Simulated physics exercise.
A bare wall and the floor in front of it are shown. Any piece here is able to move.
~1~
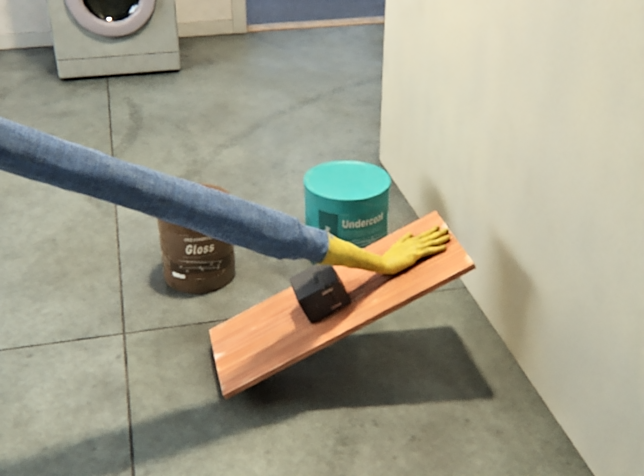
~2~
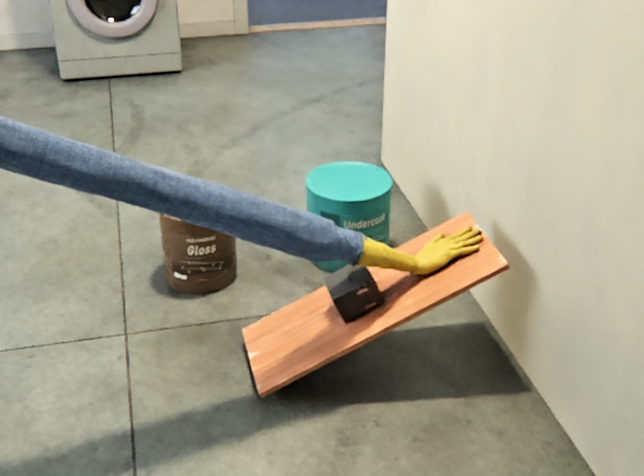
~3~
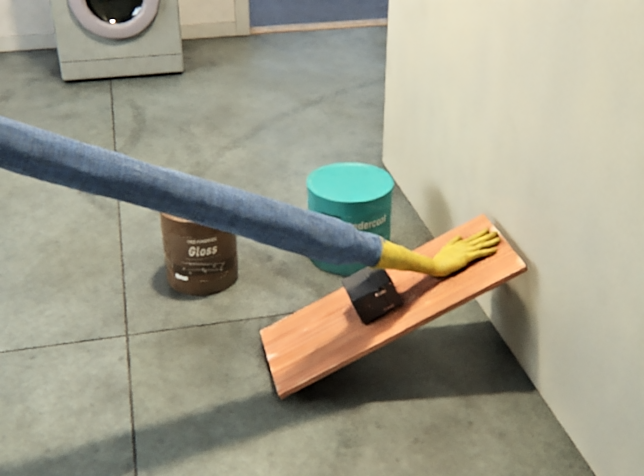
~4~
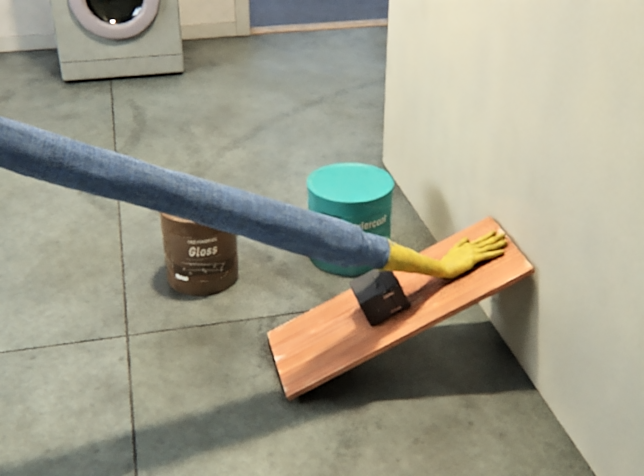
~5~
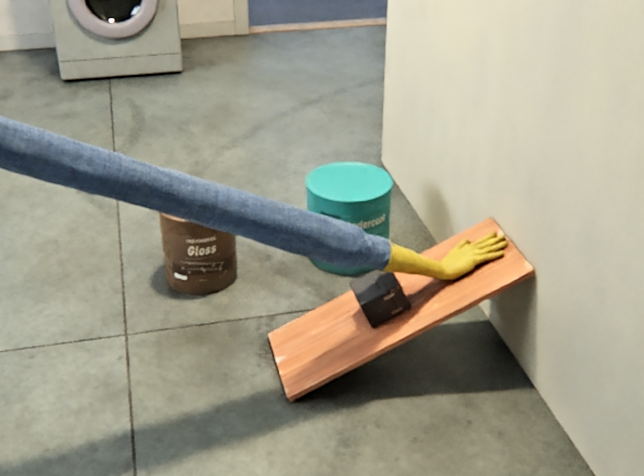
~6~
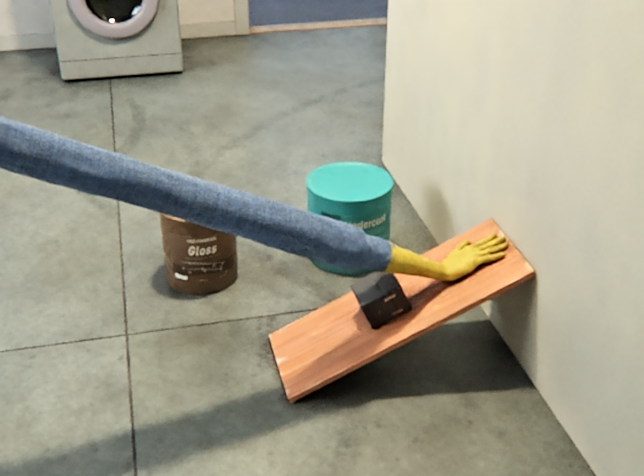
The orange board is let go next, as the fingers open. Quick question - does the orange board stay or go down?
It will not hang on.
Then, 0.40 s on from there, orange board leaning 25° more than when let go near (379, 348).
Then, 0.60 s on from there, orange board leaning 25° more than when let go near (378, 341).
In the end, moved from the start, orange board; the other 2 unmoved. At the end, from the last picture's camera, orange board near (377, 353). The board slips out.
